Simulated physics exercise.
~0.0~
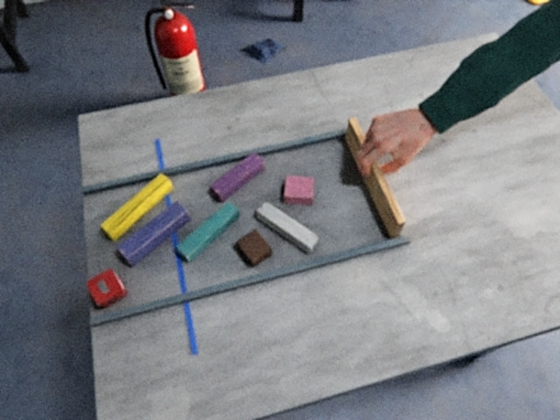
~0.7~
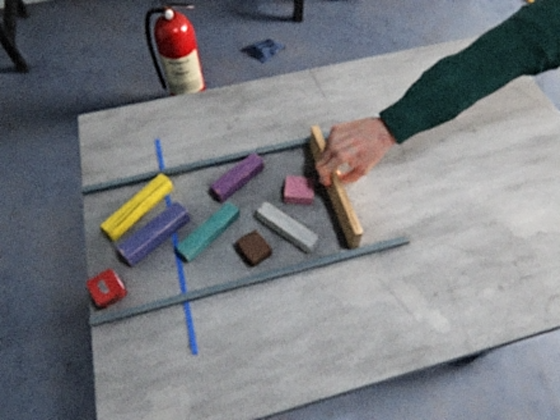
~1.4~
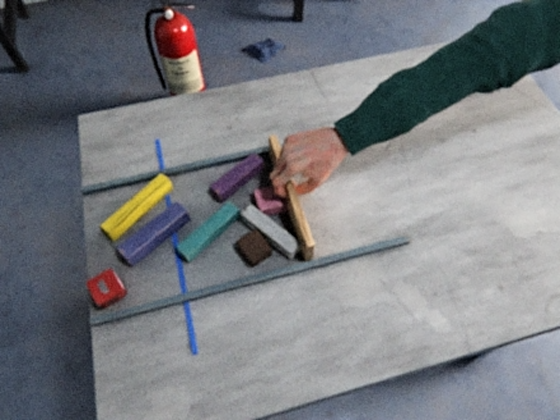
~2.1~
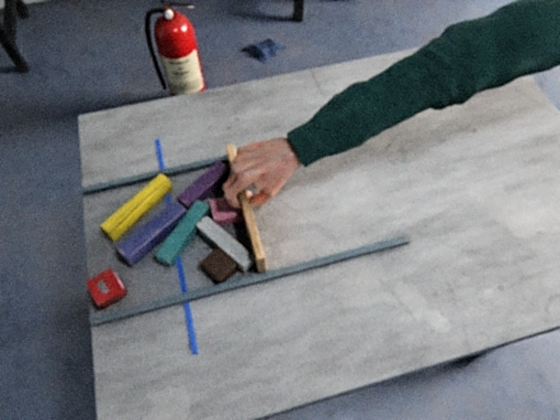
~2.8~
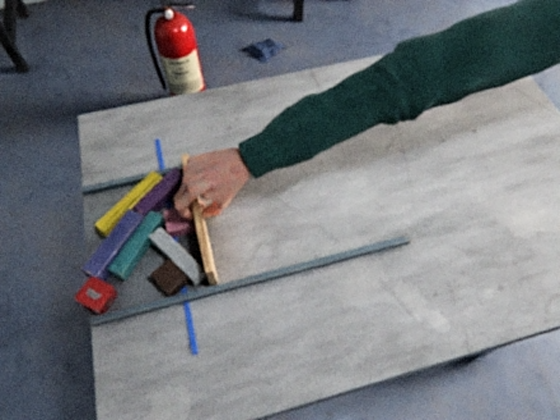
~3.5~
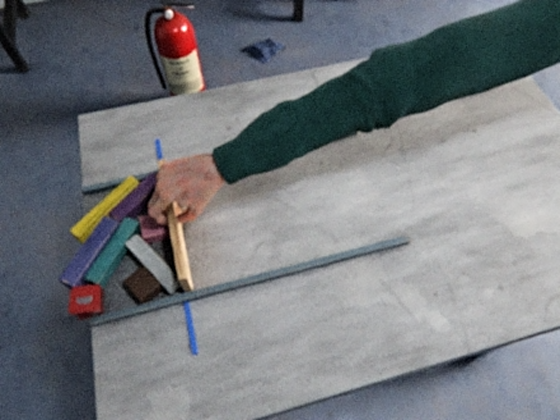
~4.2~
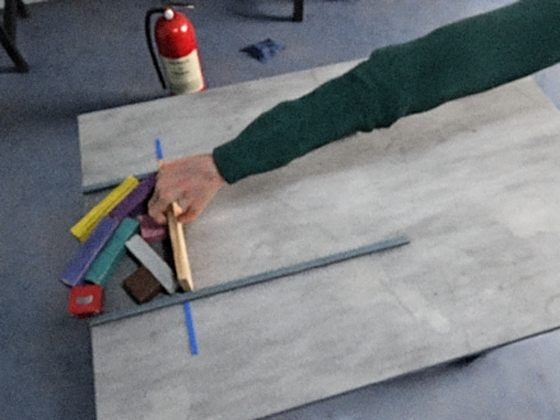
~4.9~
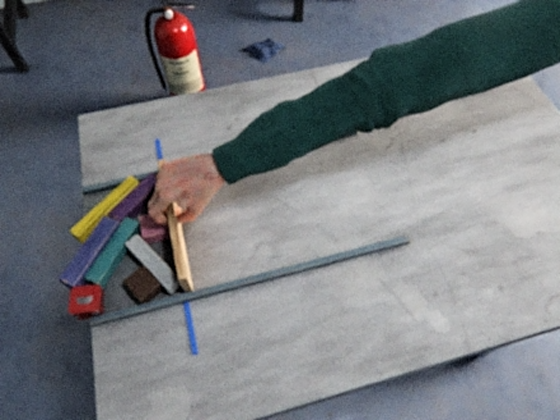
Hand in green sleeve sweeping coloured sticks and blocks leftward with a wooden board, leaving them bunched and overhanging the table's edge.
